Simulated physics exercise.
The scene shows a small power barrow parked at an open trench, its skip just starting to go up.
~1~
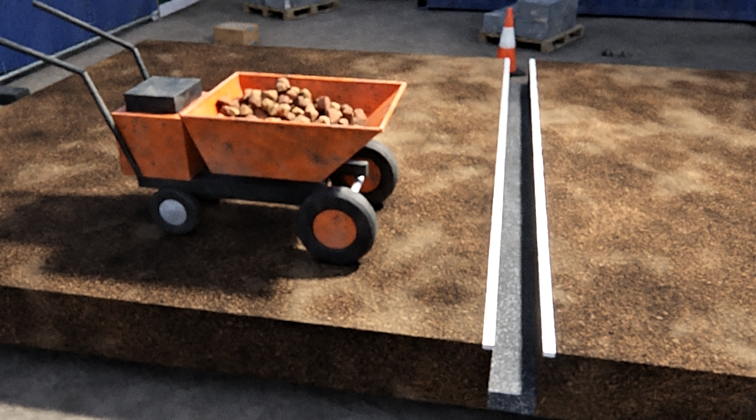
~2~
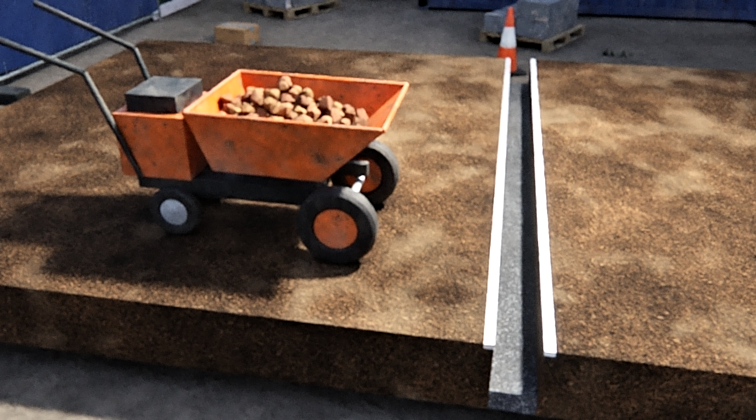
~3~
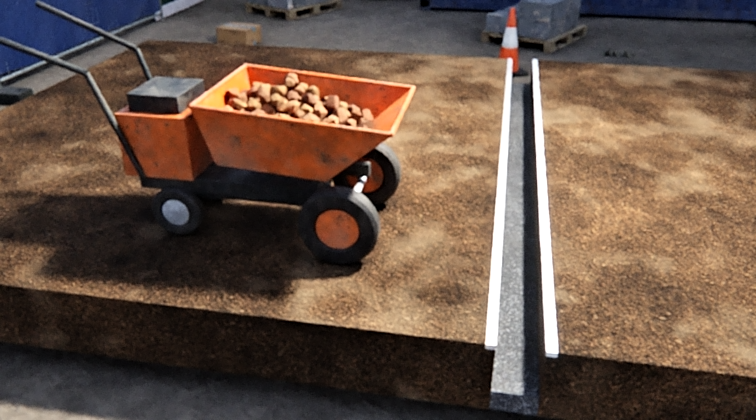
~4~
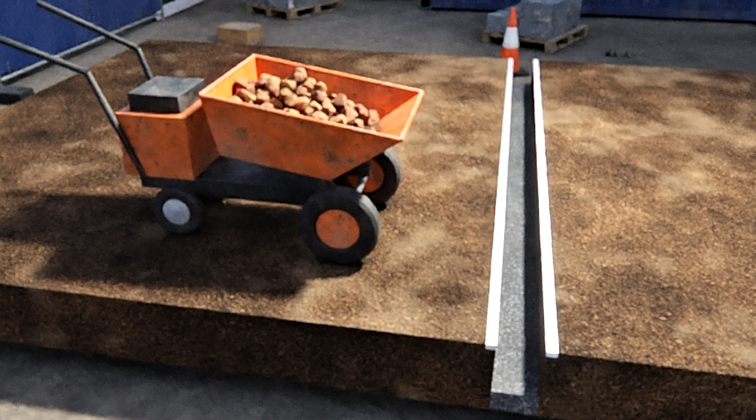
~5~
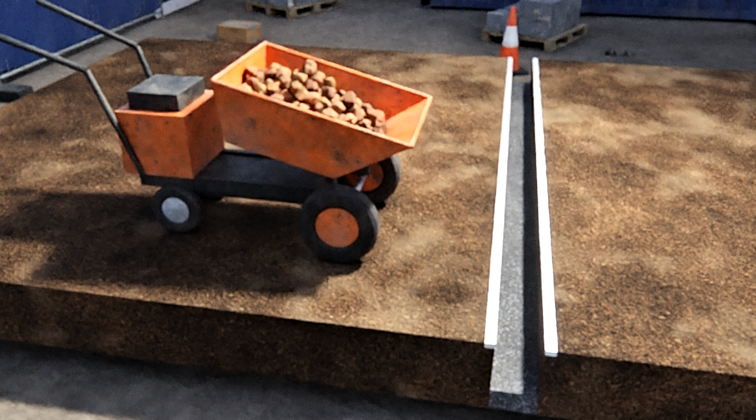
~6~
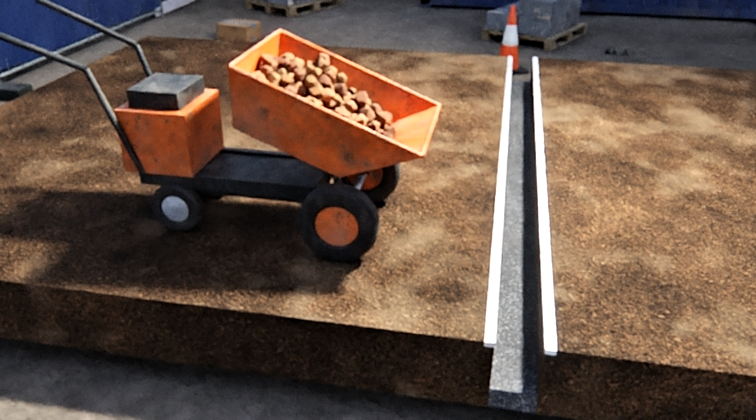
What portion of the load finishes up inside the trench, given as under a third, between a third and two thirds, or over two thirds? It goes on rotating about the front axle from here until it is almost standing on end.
Reaches a third, stays within two thirds.
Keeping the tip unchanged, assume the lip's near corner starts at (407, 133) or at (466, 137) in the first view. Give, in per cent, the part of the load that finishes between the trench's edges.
60 and 10 percent, in that order.
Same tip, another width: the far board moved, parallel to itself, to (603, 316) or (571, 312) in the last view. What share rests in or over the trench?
The first case gives around 60 percent, and the second around 60 percent.
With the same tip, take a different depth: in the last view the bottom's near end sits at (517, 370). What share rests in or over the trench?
It works out to some 40 per cent.
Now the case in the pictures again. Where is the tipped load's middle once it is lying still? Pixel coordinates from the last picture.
The centre comes to rest near (516, 255).
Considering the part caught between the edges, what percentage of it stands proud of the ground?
5 %, roughly.
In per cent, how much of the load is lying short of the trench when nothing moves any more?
My estimate is around 20 percent.
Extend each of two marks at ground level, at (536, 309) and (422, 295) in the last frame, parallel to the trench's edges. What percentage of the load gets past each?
Roughly 10 and 80 %.
Shortly afterwards, skip tipped steeply; the whole lot in the skip.
Next, skip tipped right over; near two thirds in the skip; near a quarter short of the trench; a little in or heaped over the trench; a little falling.
Some moments later, skip tipped right over; near a quarter in the skip; near a quarter short of the trench; near half in or heaped over the trench; a little beyond it.
In the end, skip tipped right over; near a quarter in the skip; near a quarter short of the trench; near half in or heaped over the trench; a little beyond it.
